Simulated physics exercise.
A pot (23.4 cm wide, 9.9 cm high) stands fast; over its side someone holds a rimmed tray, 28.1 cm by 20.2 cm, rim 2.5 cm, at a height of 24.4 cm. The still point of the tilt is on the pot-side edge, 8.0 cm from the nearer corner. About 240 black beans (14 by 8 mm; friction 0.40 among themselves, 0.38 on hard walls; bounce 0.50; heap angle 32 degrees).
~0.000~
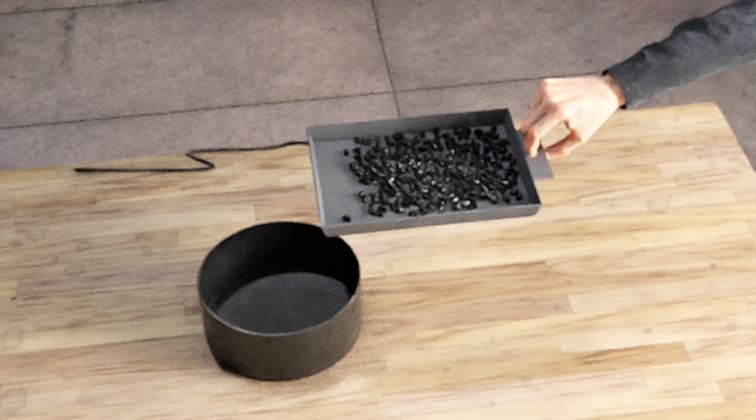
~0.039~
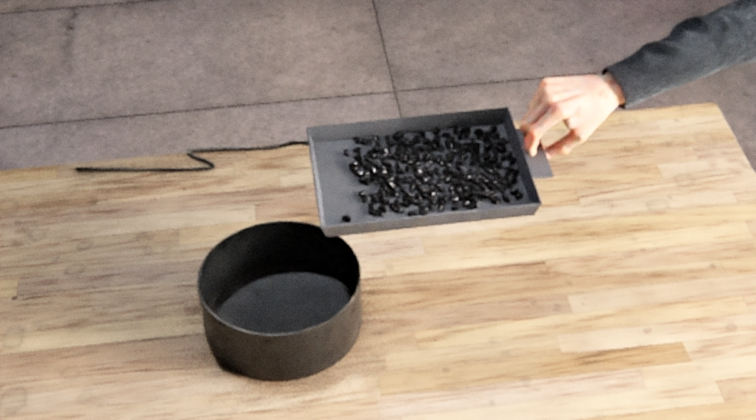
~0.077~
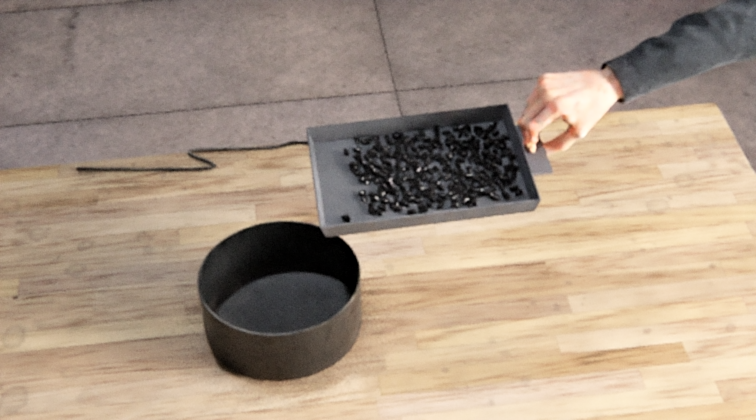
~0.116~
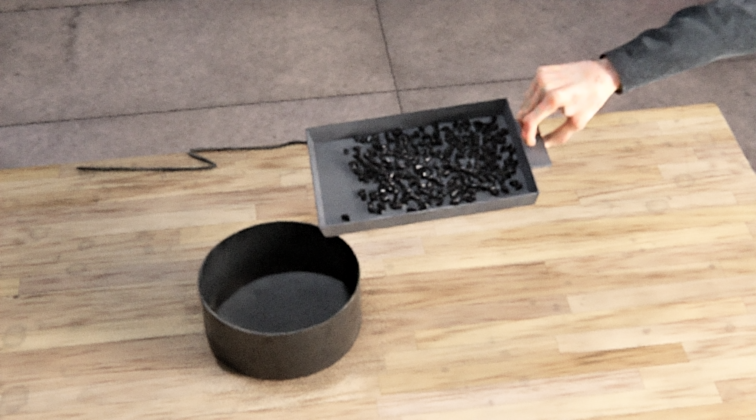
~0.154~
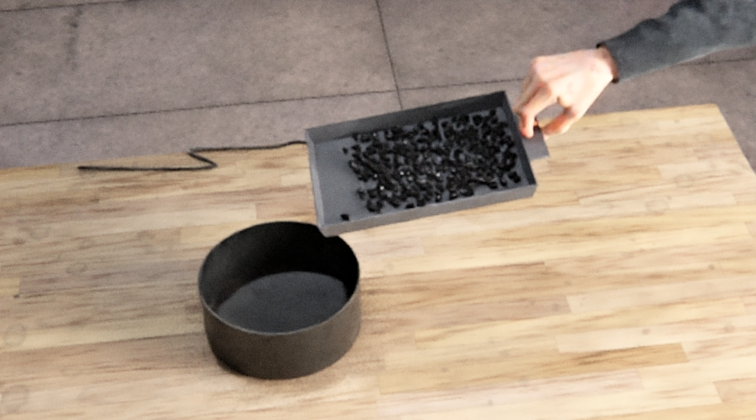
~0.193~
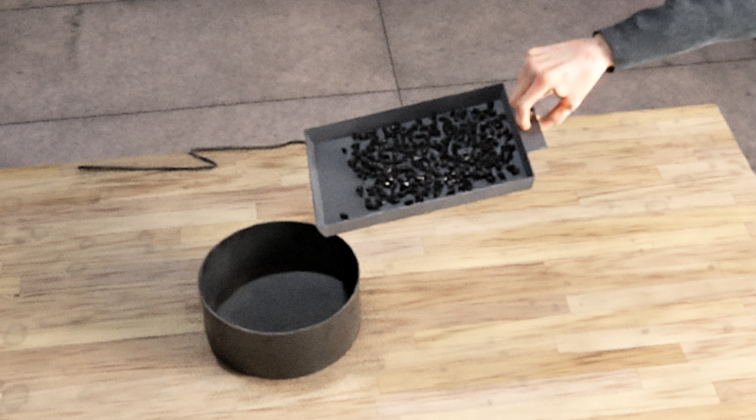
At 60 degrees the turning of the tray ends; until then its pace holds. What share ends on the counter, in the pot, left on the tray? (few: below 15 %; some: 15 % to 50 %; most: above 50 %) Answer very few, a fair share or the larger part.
Counter very few, pot a fair share, tray the larger part.
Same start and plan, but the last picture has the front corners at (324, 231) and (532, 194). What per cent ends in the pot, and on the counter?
Pot 10, counter 25.
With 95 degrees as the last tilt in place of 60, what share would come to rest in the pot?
In that case some 90 per cent.
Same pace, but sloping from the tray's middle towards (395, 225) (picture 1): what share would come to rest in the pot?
About 5 per cent.
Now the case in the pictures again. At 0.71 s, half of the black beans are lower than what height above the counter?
Some 28 cm.
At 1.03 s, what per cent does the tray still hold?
Some 70 per cent of the load.
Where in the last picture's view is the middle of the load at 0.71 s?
Around (327, 164).
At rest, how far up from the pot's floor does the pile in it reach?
About 1.0 cm.
After 0.50 s, tilt 35 degrees; the tray holds 100 %, the pot 0 %.
After 0.71 s, tilt 51 degrees; the tray holds 100 %, the pot 0 %.
After 1.03 s, tilt 60 degrees; the tray holds 70 %, the pot 15 %.
By 2.3 s all is still; counter 5 %, pot 30 %, tray 65 %.
